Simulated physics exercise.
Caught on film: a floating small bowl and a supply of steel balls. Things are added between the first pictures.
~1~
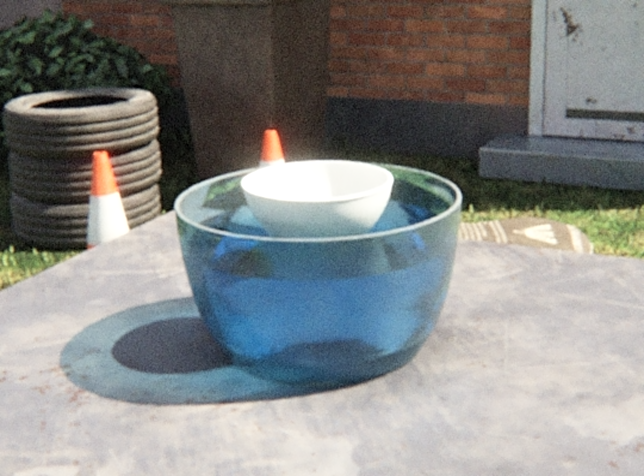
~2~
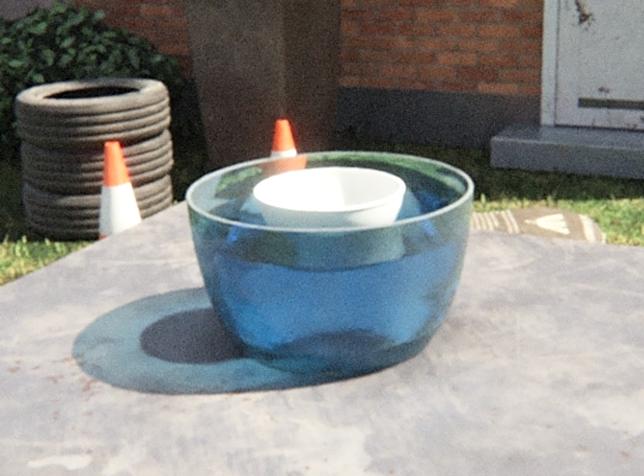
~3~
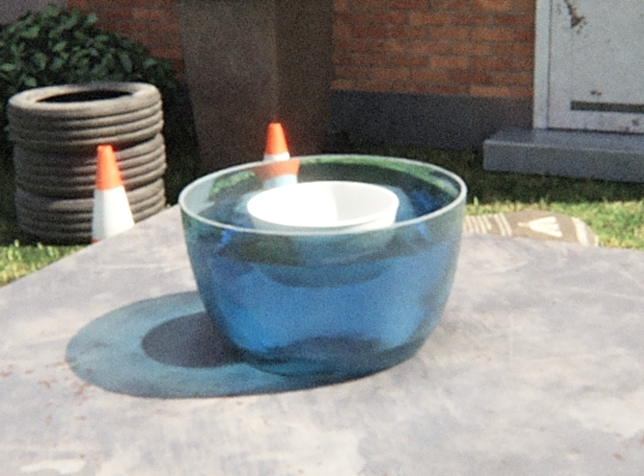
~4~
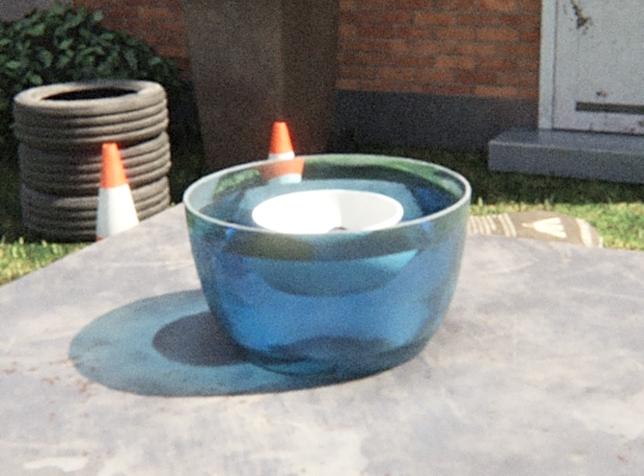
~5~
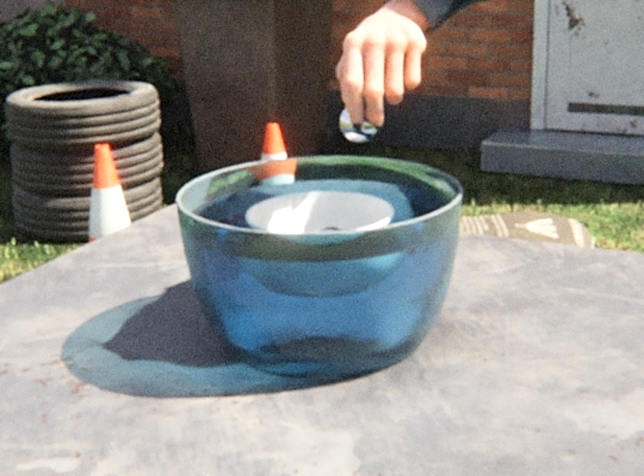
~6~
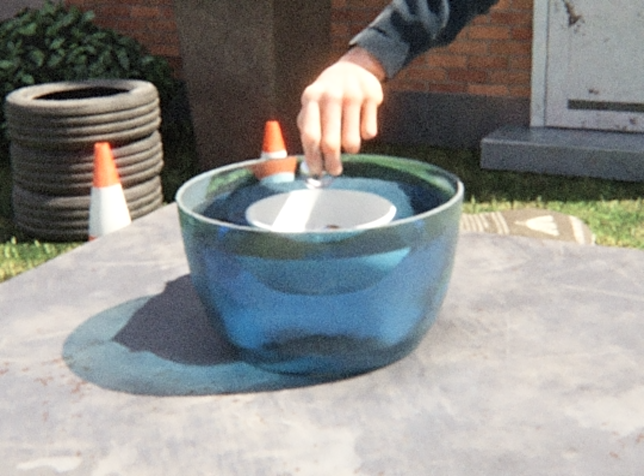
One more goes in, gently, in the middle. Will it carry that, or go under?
It is swamped.
Shortly, the steel ball is in and the small bowl dips.
Then, water pours in over its edge.
At the finish, the small bowl lies on the bottom with its load.
